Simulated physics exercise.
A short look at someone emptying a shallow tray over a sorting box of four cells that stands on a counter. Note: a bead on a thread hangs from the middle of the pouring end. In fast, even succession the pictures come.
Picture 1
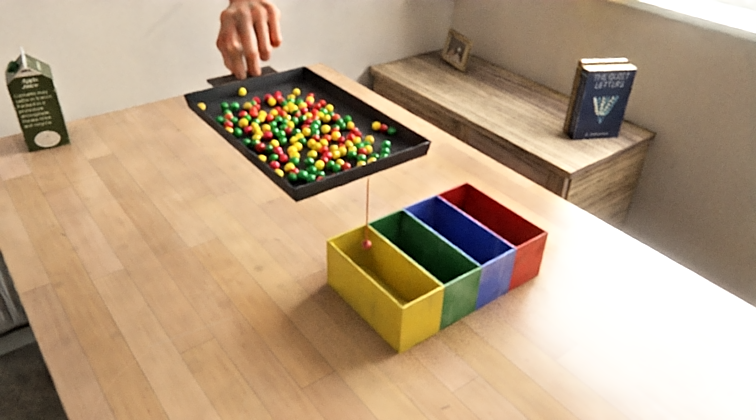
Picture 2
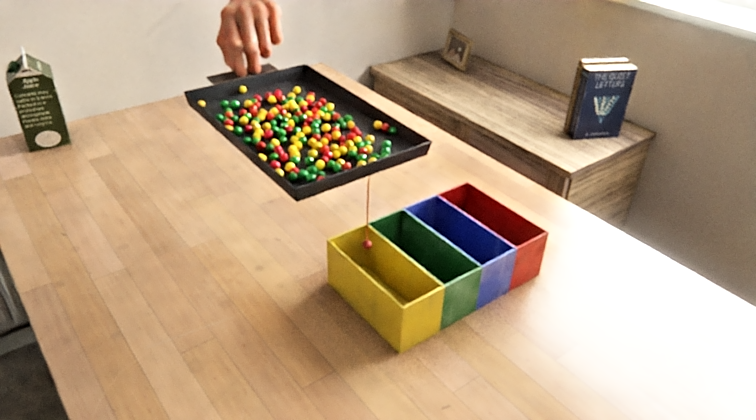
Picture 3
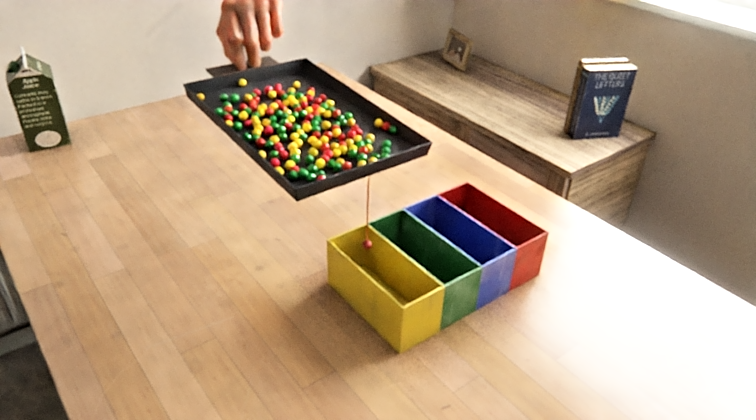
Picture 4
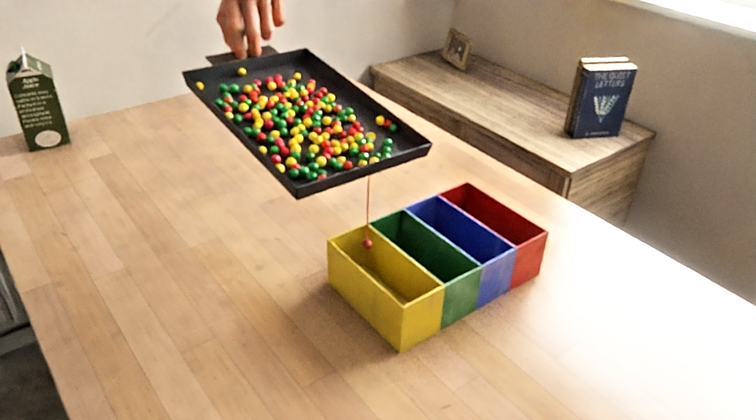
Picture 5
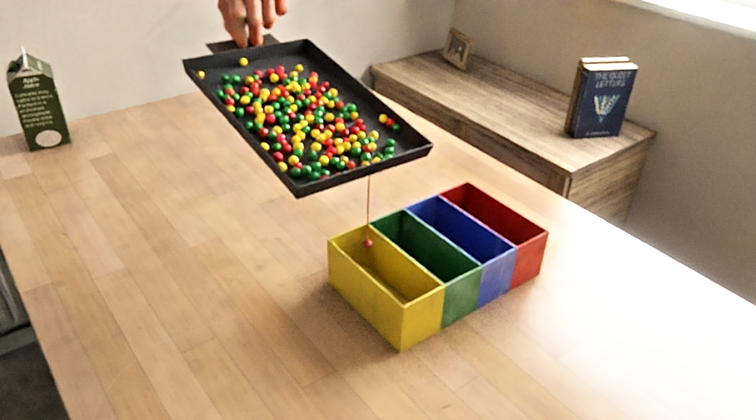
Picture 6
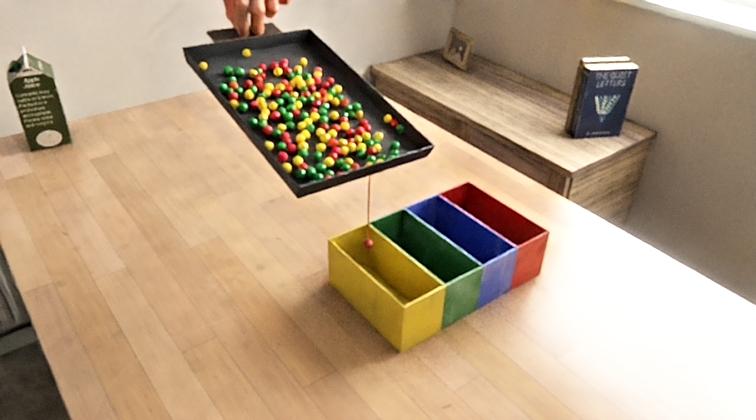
A hand gradually tilts a black tray of colourful beads above a four-colour sorting box.
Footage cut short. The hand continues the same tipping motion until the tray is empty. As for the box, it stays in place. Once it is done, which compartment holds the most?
The green compartment holds the most.
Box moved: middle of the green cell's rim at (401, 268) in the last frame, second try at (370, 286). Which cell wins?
The first time it is the blue cell; the second time it is that red cell.
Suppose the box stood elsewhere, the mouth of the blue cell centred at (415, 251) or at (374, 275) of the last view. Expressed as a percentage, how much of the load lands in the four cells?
Near 100 % and 60 %.
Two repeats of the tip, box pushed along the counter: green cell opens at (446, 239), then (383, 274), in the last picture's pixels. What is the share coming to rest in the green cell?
Roughly 40% the first time and 20% the second time.
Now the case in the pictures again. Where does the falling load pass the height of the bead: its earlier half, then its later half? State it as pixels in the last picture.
Earlier portion about (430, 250); later portion about (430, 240).
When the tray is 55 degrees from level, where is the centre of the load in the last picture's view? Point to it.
I'd put it at about (371, 134).
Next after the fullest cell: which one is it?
The answer would be the yellow one.
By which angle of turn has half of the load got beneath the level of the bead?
I'd say it is tilted about 90°.
Shortly afterwards, tray tipped steeply; all but a few on the tray; only a few in the green cell; only a few in the blue cell; only a few falling or outside the box.
Next, tray tipped right over; near a quarter on the tray; near a quarter in the green cell; near a quarter in the yellow cell; a little in the blue cell; only a few in the red cell; near a quarter falling or outside the box.
Some moments later, tray tipped past a quarter turn; near half in the green cell; near a quarter in the yellow cell; a little in the blue cell; a little in the red cell; a little falling or outside the box.
In the end, tray tipped past a quarter turn; near half in the green cell; near a quarter in the yellow cell; a little in the blue cell; a little in the red cell; a little outside the box.
